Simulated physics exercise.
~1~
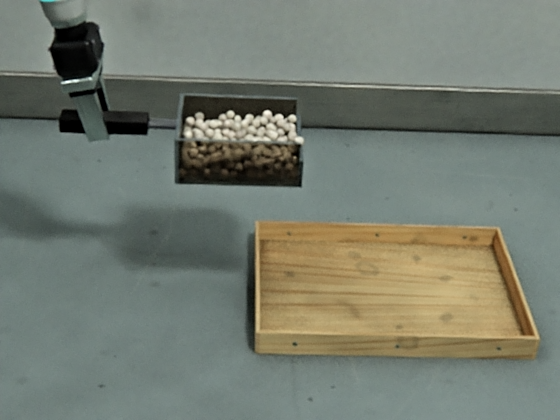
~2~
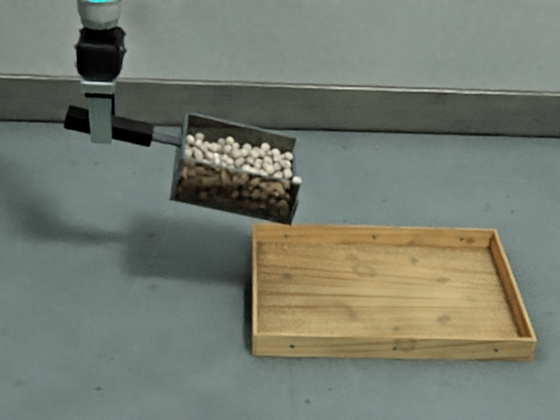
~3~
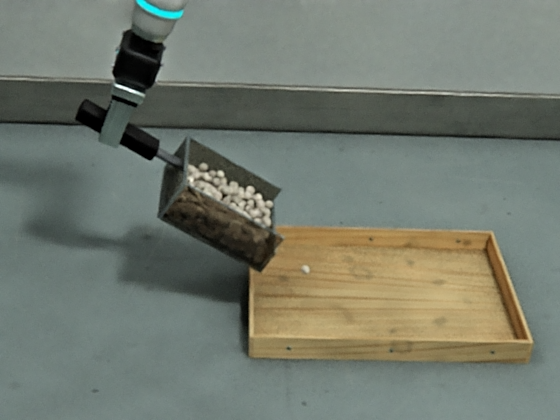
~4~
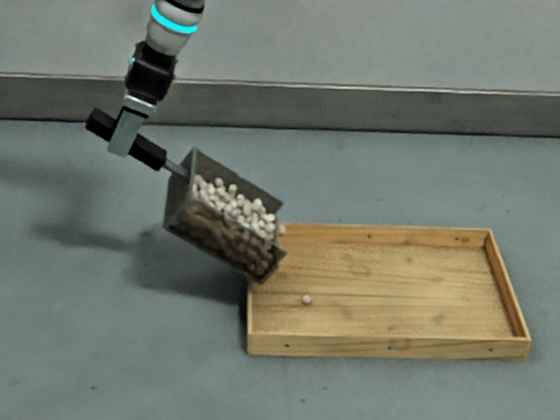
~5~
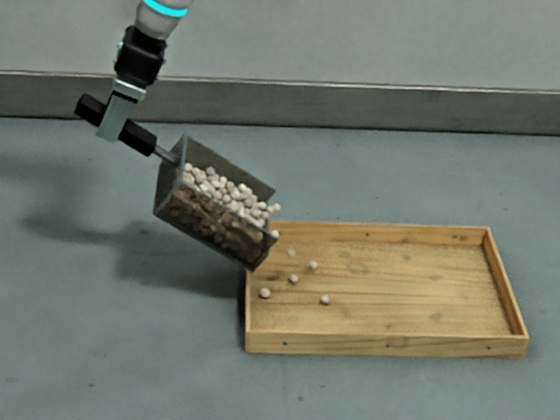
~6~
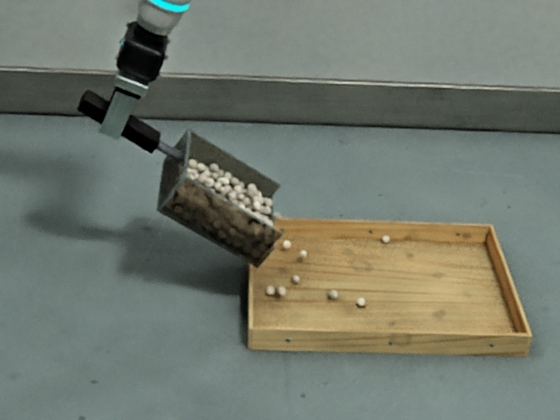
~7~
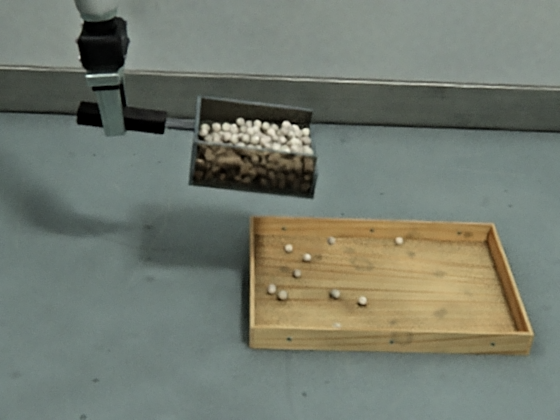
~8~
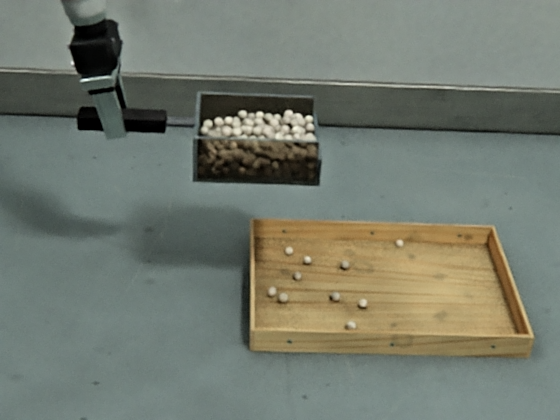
Above a grey floor, a robot arm tipped an open box of small pale balls toward a shallow wooden tray, jiggled it while a few dropped and rolled, then levelled it, leaving a handful scattered in the tray and the box still nearly full.
